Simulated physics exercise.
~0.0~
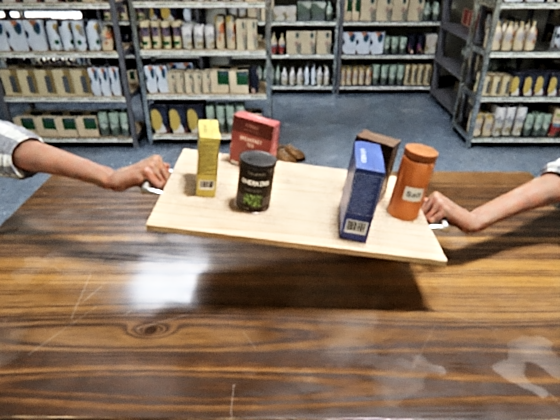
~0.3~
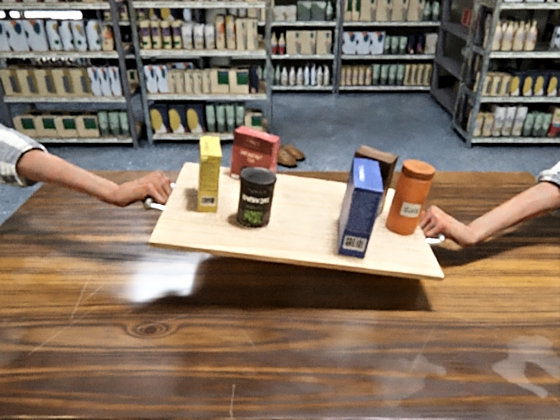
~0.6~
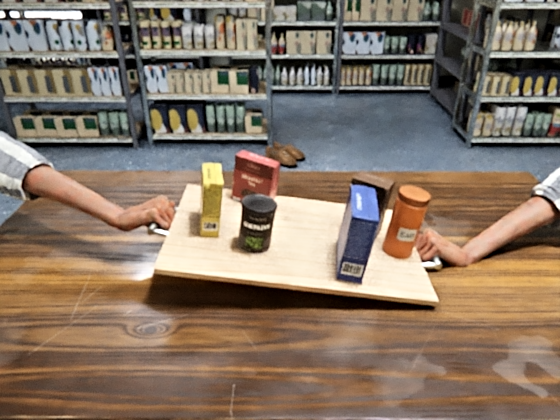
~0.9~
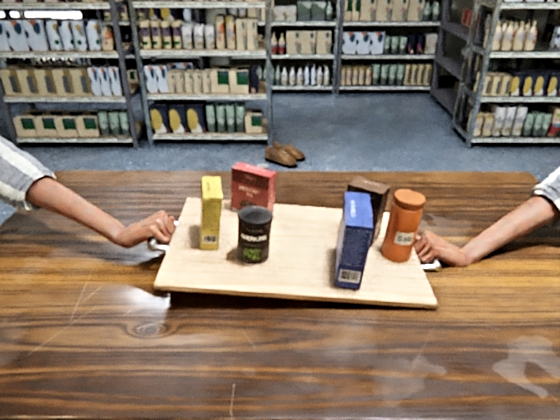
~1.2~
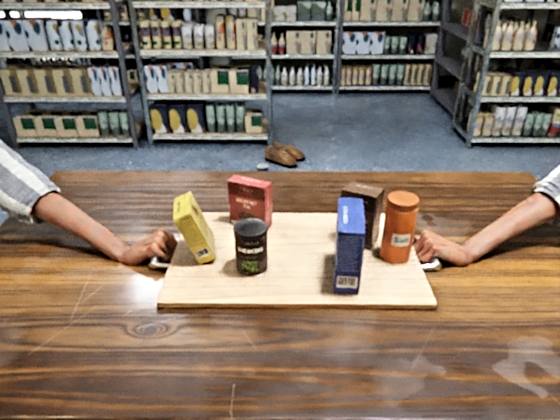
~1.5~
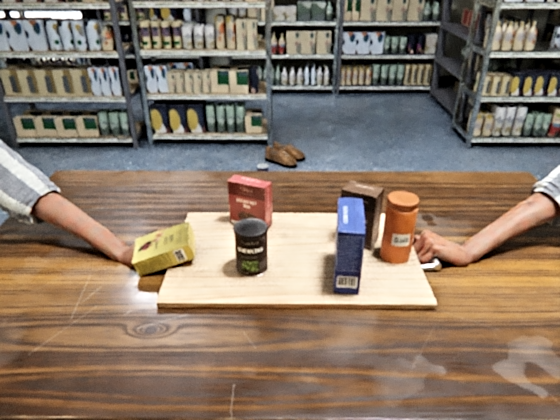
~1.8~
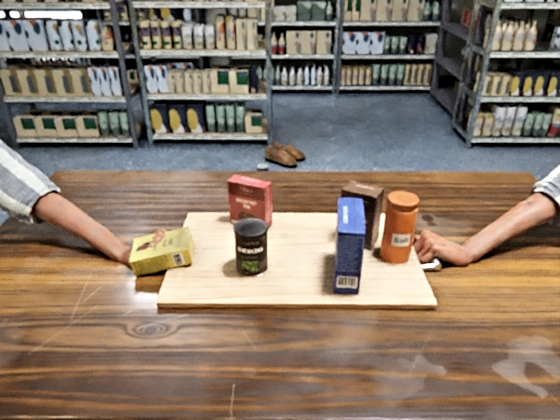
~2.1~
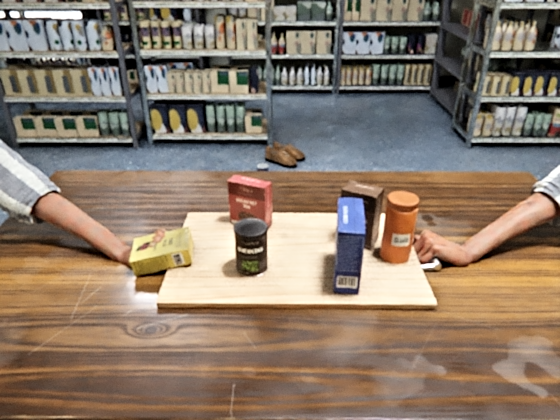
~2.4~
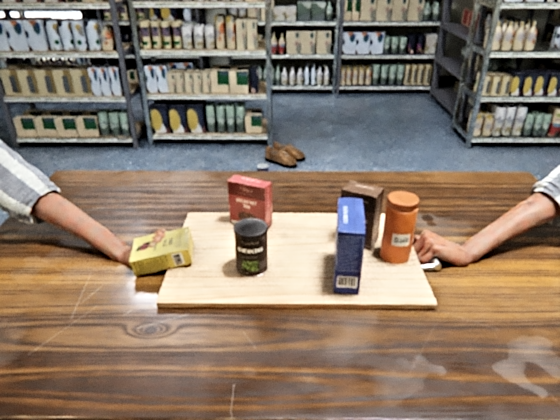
Tray held by two hands lowering askew onto a wooden table, yellow packet toppling off the left edge, other items staying upright.
